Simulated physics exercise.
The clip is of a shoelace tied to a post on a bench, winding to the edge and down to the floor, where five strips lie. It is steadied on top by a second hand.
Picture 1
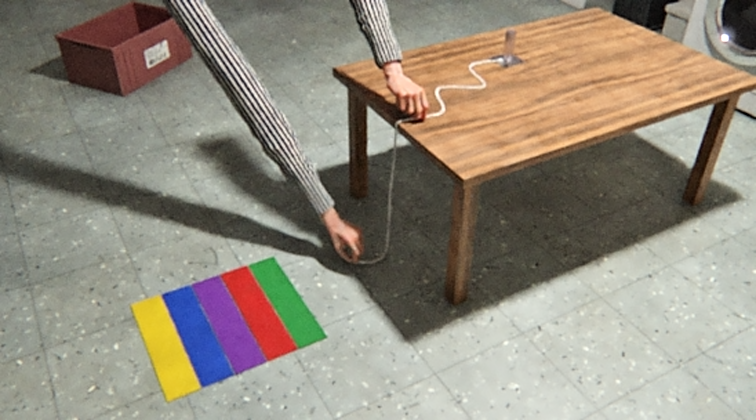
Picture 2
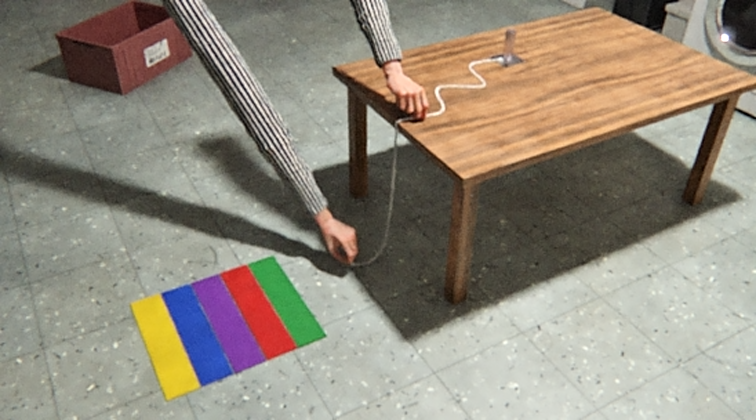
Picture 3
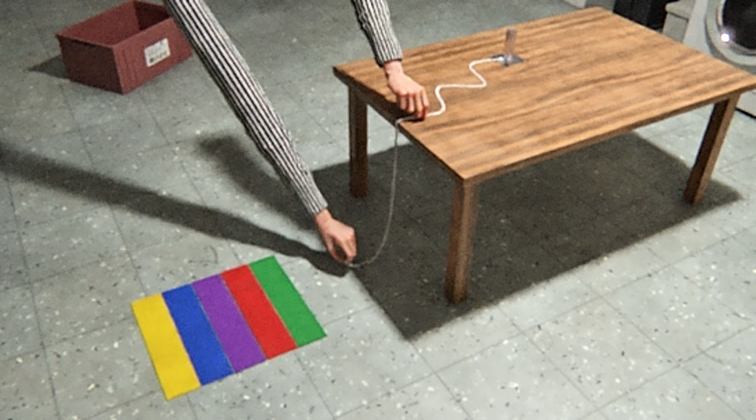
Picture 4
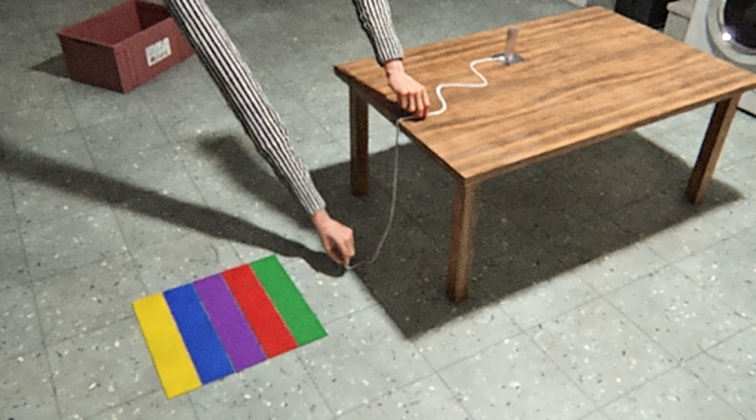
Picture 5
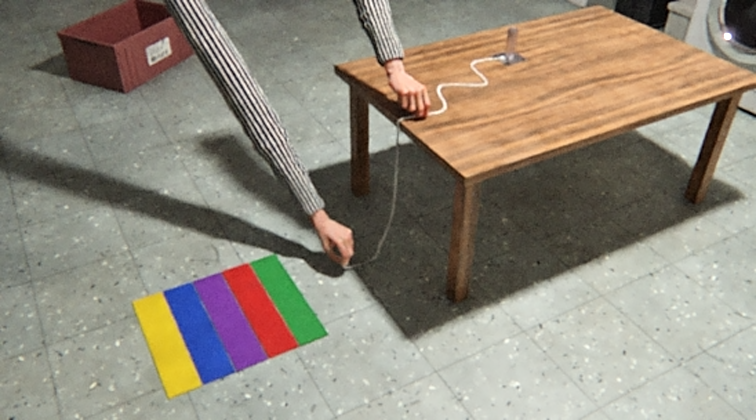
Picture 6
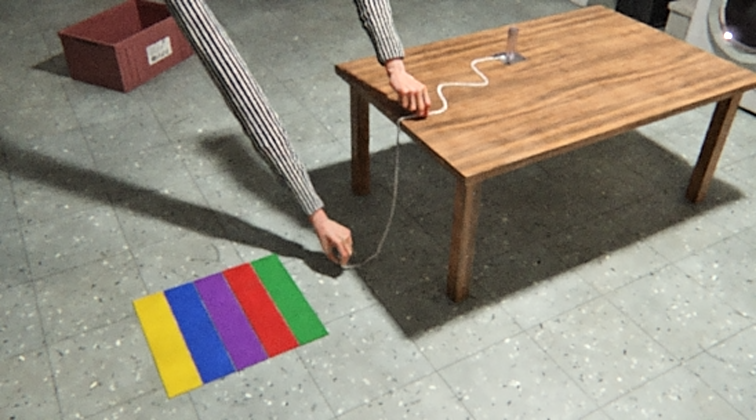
A hand holds a cord at the table edge while another barely moves its lower end.
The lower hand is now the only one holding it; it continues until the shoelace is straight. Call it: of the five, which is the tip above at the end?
The blue strip.
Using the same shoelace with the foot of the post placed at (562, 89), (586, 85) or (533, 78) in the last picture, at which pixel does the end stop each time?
Going through the tries, you get (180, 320), then (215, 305), then (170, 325).
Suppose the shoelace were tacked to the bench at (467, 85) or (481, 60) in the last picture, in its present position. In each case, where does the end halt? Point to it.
Try one gives (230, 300); try two gives (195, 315).
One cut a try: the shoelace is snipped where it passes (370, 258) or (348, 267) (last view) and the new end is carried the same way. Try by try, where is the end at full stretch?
In turn, around (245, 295) and around (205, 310).
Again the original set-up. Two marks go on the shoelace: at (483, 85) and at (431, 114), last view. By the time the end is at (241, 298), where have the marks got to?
One is near (450, 86), the other near (387, 143).
A little later, end near (241, 298); over red.
Next, end near (209, 309); over blue.
When it is tight, end near (190, 316); over blue. It halts on the blue strip.
